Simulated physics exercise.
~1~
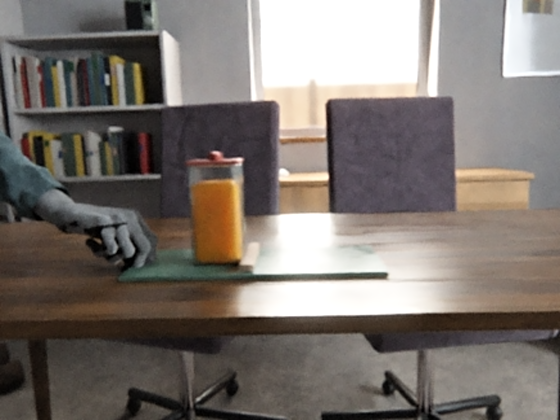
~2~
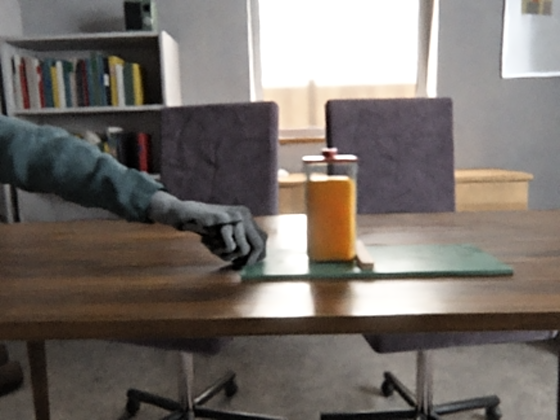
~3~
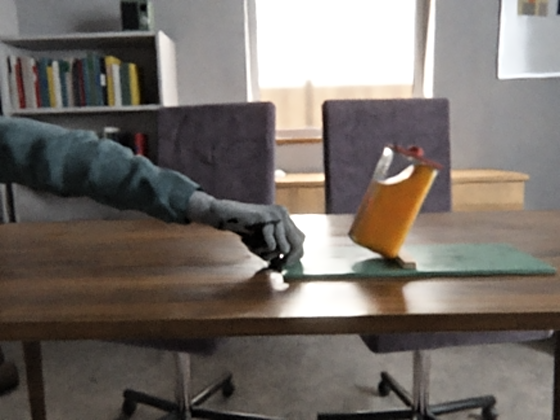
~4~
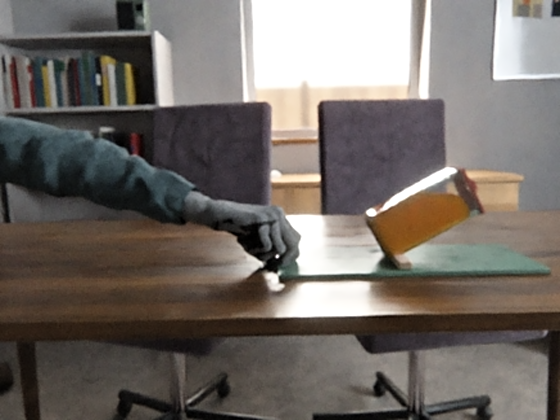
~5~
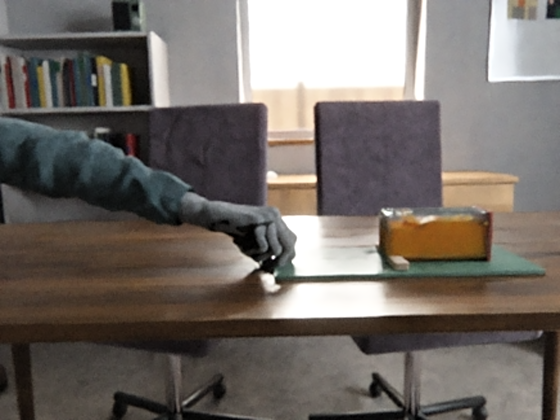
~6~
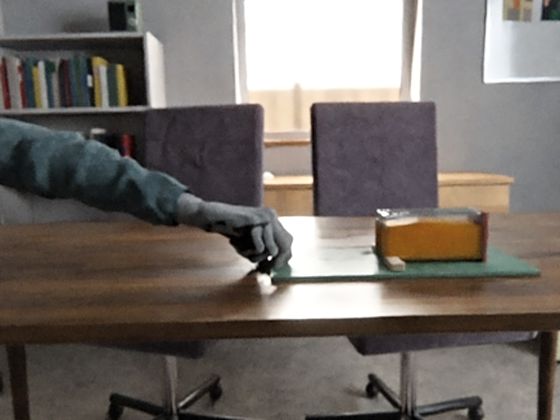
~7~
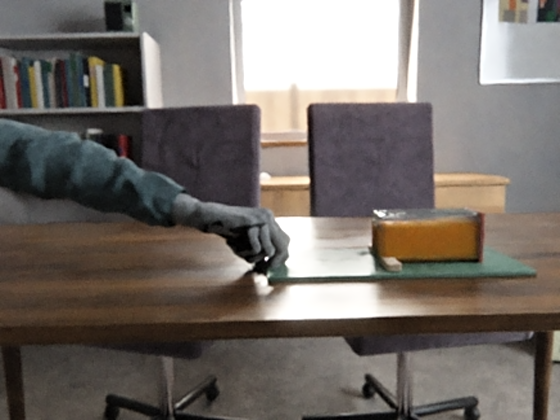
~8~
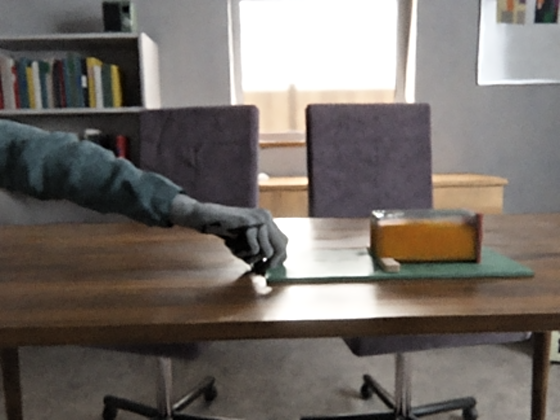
A hand in a grey glove slid a green board to the right along a wooden table until it stopped, and the capped flask of orange juice standing on it tipped over to the right and ended up lying on its side on the board.
